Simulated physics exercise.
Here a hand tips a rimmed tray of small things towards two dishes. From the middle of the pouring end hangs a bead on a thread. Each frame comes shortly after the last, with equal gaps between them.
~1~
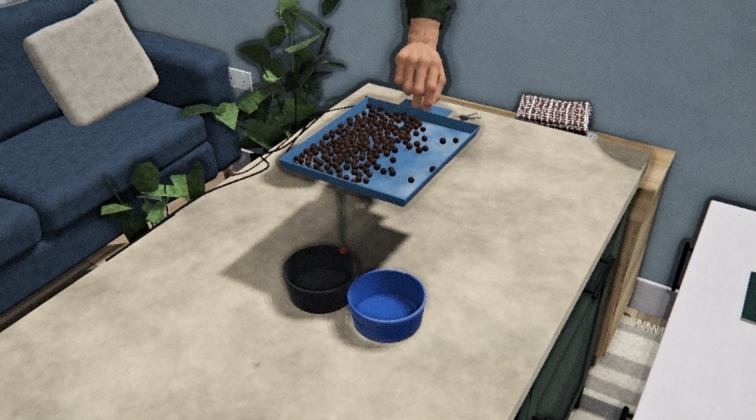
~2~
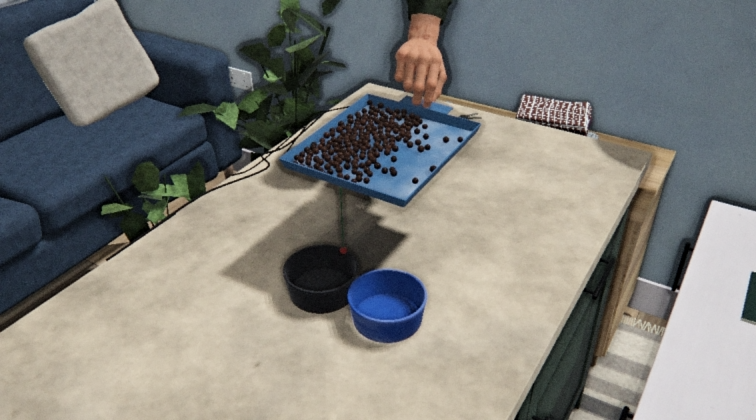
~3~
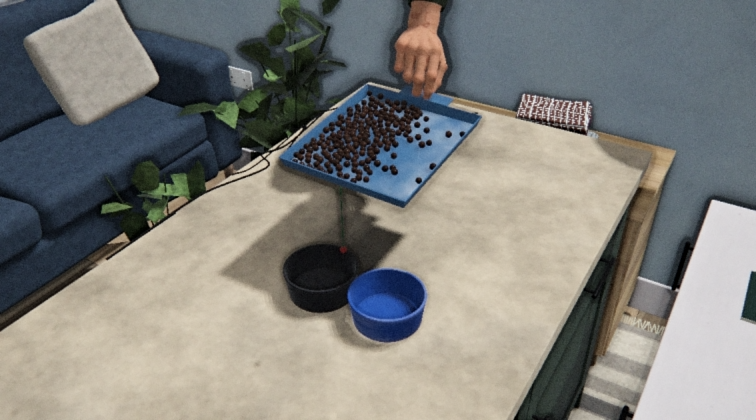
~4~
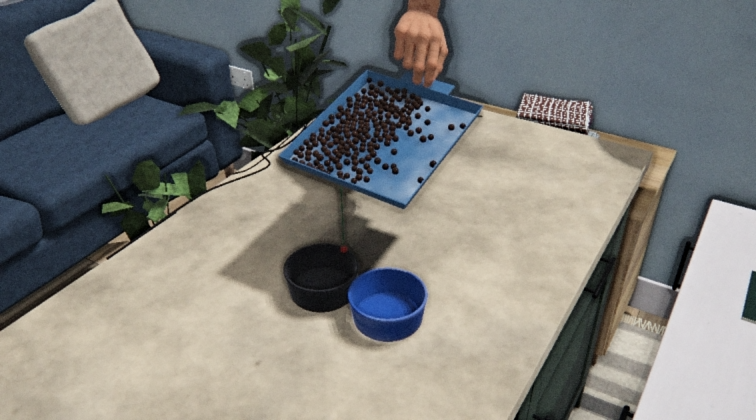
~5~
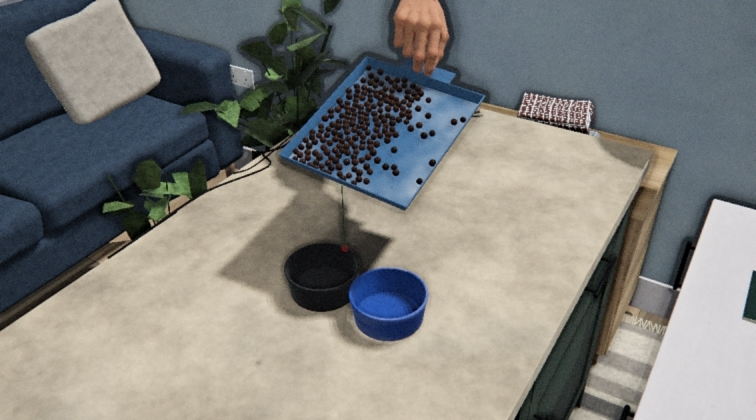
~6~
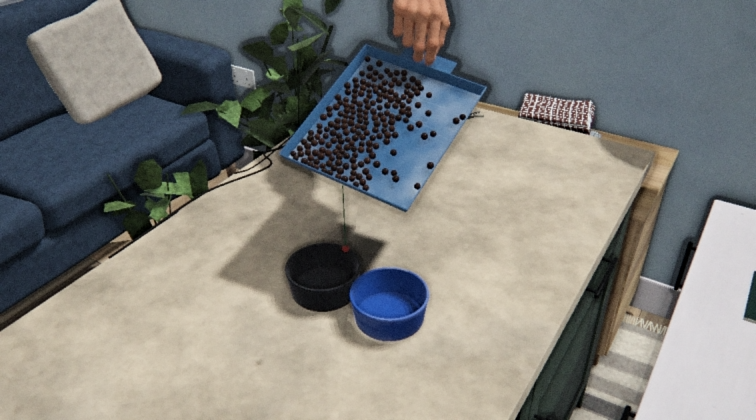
Hand gradually tilting a blue tray of small brown balls above black and blue bowls, the balls shifting slightly across it.
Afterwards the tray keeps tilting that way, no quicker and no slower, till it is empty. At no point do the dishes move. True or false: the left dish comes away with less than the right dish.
True.
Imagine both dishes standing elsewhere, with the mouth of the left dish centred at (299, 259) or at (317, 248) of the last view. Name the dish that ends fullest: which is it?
At the first spot the right-side one comes out ahead, at the second spot the right-side one.
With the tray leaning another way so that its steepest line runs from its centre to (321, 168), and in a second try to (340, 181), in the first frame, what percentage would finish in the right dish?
The first try would leave around 0 per cent there, the second around 10 per cent.
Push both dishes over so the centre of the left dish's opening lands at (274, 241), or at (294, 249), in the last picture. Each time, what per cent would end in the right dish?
Close to 20 in a hundred, then close to 40 in a hundred.
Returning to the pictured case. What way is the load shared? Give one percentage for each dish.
I'd say the left dish holds some 20 % and the right dish some 70 %.
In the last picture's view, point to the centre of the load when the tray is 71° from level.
Check around (372, 219) in the last picture.
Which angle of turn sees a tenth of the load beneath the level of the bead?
Angle: Approx. 65 degrees.
Shortly afterwards, tray tipped steeply; near half on the tray; a little in the right dish; a little in the left dish; only a few outside both; near a third in the air.
Next, tray tipped past a quarter turn; near two thirds in the right dish; near a quarter in the left dish; a little outside both; only a few in the air.
Some moments later, tray tipped past a quarter turn; near two thirds in the right dish; near a quarter in the left dish; a little outside both.
In the end, tray tipped past a quarter turn; near two thirds in the right dish; near a quarter in the left dish; a little outside both.
